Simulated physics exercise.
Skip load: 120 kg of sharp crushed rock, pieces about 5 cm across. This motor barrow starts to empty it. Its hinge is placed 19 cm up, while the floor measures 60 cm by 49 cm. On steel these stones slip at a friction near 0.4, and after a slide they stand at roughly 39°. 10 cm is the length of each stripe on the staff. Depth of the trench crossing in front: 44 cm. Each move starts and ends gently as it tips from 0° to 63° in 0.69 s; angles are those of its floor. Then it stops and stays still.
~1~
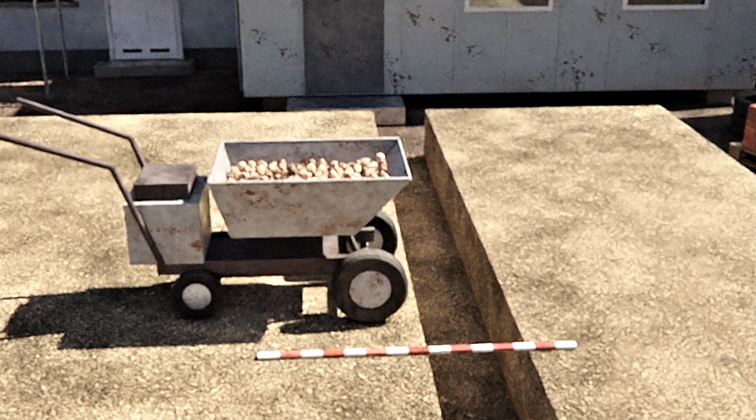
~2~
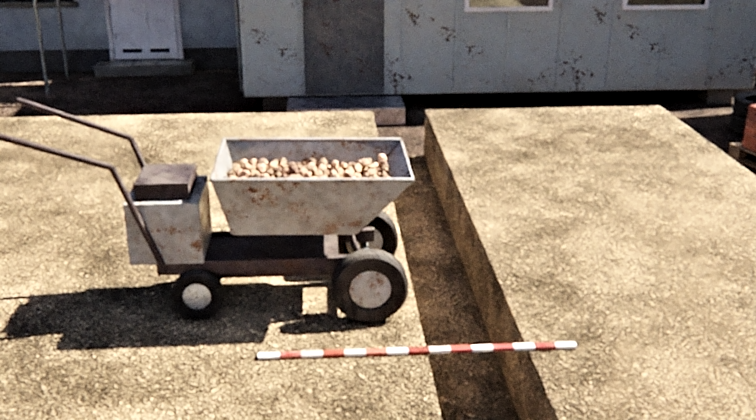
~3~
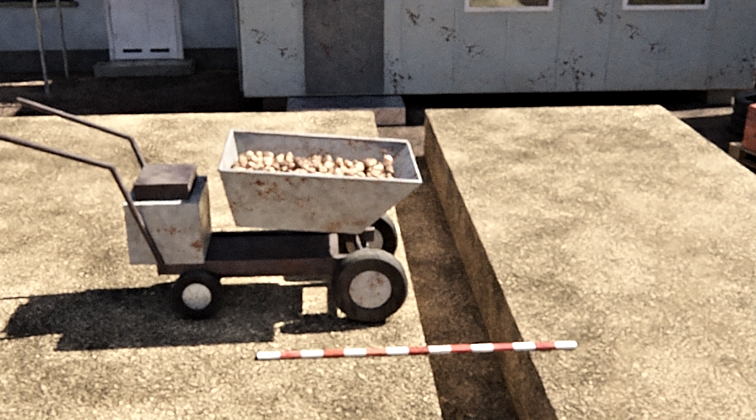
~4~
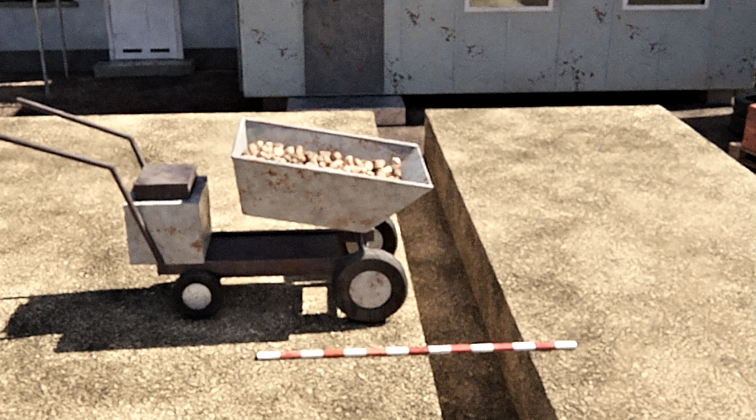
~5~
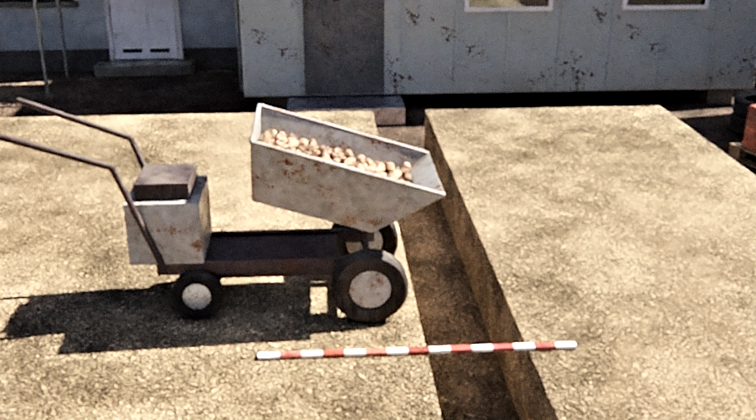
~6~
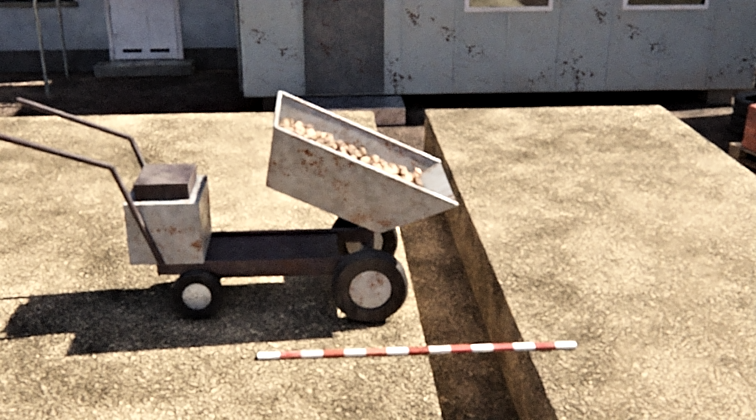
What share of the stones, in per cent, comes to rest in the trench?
About 26 per cent of the stones finish in the trench.
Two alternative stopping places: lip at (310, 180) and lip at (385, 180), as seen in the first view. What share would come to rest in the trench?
Near 65 then near 45 percent.
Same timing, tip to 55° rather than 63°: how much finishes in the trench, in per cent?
It would be close to 15 percent.
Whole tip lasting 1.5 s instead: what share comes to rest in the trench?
Roughly 35% would finish there.
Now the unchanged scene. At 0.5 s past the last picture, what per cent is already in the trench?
5 per cent, give or take.
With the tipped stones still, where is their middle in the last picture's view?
Centre estimate: Around (527, 287).
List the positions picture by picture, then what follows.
In the first picture, lip at (411, 179), floor tilted 0°, highest stones at (310, 170).
In the second picture, lip at (414, 180), floor tilted 1°, highest stones at (278, 168).
In the third picture, the skip is at 5°, its lip at (421, 183); the top of the load is at (263, 160).
In the fourth picture, the skip is at 11°, its lip at (432, 188); the top of the load is at (270, 150).
In the fifth picture, lip at (445, 195), floor tilted 18°, highest stones at (280, 140).
In the sixth picture, lip at (457, 205), floor tilted 25°, highest stones at (287, 127).
Then, 0.2 s after the last picture the floor is at 53°, 100 % in the skip; the foremost stones are at (458, 225).
Then, 0.5 s after the last picture the floor is at 63°, 92 % in the skip, 5 % in the trench, 3 % past the trench; the foremost stones are at (521, 265).
Then, 0.8 s after the last picture the floor is at 63°, 47 % in the skip, 7 % in the trench, 46 % past the trench; the foremost stones are at (623, 290).
Then, 2.8 s after the last picture the floor is at 63°, 27 % in the skip, 26 % in the trench, 48 % past the trench; the foremost stones are at (703, 287).
